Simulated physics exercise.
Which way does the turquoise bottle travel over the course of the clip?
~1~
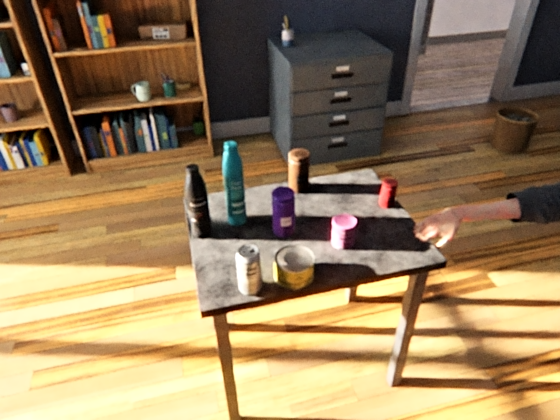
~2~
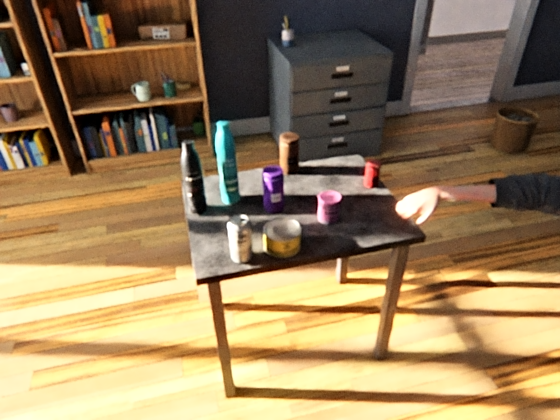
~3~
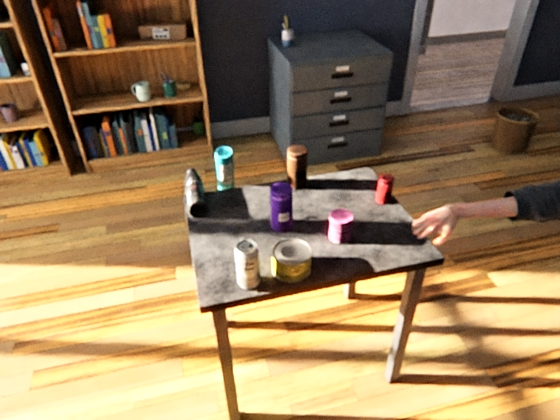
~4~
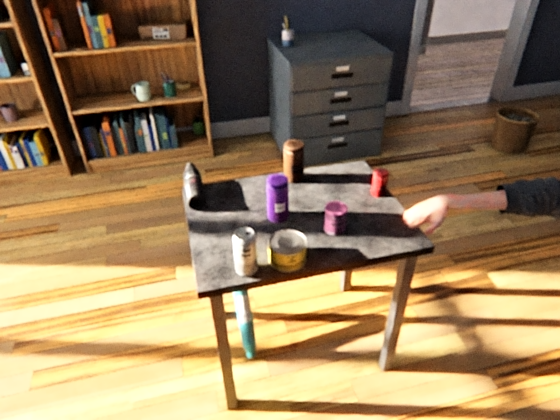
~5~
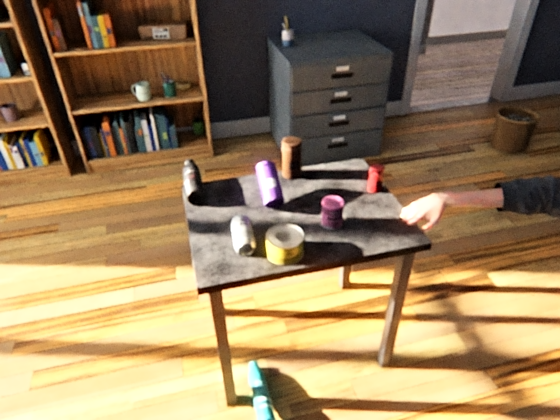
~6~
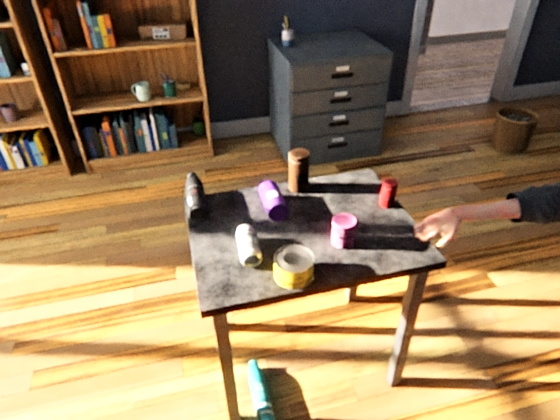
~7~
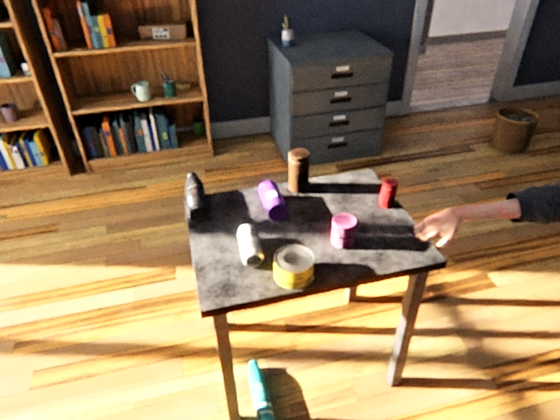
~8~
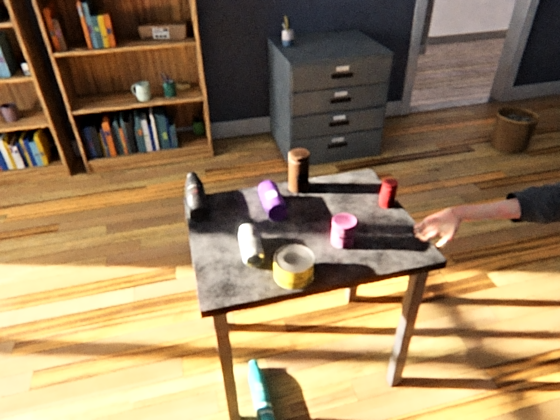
It moves down, leaving the tabletop and ending up on its side on the floor.
